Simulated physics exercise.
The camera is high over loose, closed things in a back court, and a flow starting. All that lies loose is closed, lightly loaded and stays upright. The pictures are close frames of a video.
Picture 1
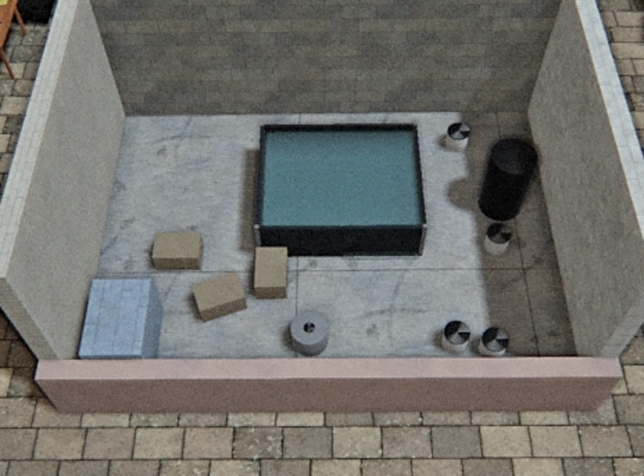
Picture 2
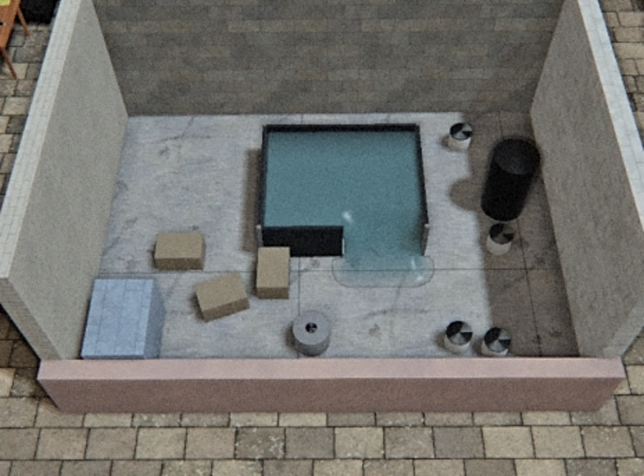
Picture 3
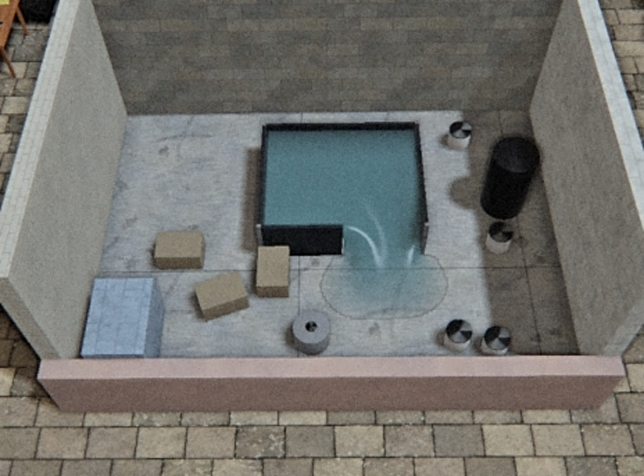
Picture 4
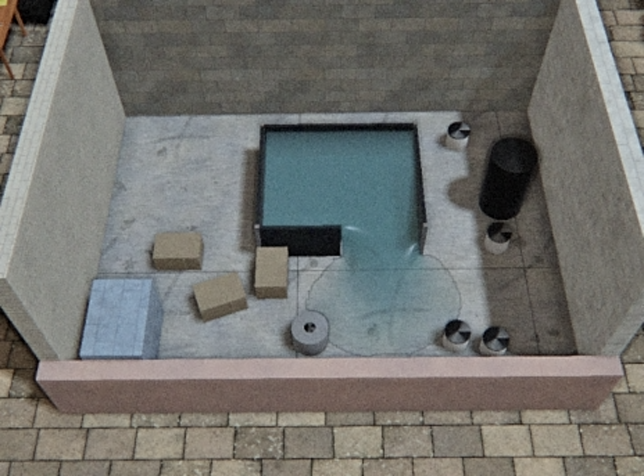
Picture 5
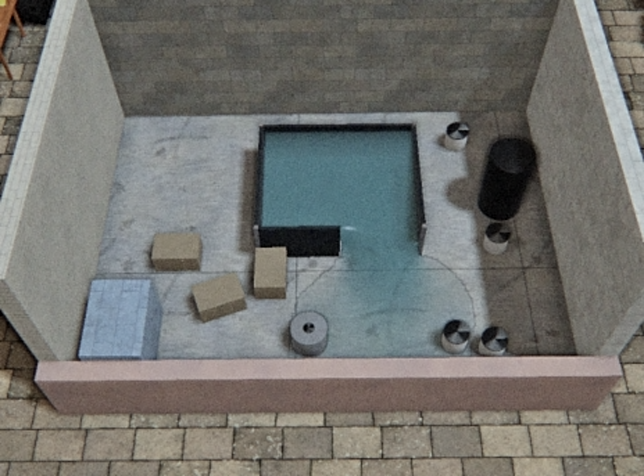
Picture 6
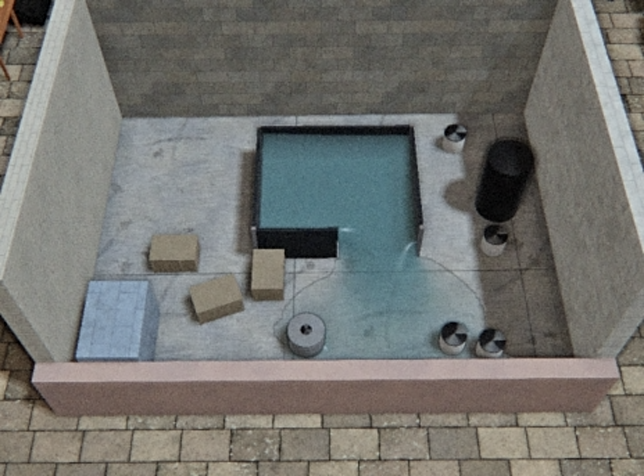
Water poured out through a gap in the front of a dark-walled pool and spread across the grey floor toward the pink wall, while the boxes and round containers around it stayed put.
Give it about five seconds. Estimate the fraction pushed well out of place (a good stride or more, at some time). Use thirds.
That comes to two thirds or above.
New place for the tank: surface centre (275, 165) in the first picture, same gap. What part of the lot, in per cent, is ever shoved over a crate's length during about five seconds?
Roughly 90 per cent.
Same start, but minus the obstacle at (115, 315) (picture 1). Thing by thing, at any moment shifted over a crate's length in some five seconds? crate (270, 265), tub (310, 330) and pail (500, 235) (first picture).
In that order: Under that, pushed that far, moved that far.
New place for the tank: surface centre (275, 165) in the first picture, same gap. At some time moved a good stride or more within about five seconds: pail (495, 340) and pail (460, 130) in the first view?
One after the other: Shifted that much, less than that.
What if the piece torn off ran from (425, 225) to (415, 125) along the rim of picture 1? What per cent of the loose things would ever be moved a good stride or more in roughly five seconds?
About 60 per cent.
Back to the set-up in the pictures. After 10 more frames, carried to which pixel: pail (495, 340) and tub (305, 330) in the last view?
At about (572, 333) and (177, 326).
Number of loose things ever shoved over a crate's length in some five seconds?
The number is 6.
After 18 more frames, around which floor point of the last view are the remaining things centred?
Close to (351, 248).
A moment on, 0 of 8 are well off their spots; 0 afloat.
Next, 3 of 8 are well off their spots; 3 afloat.
Later, 4 of 8 are well off their spots; 2 afloat.
In the end, 6 of 8 are well off their spots, and 6 have been at some point; 2 afloat.
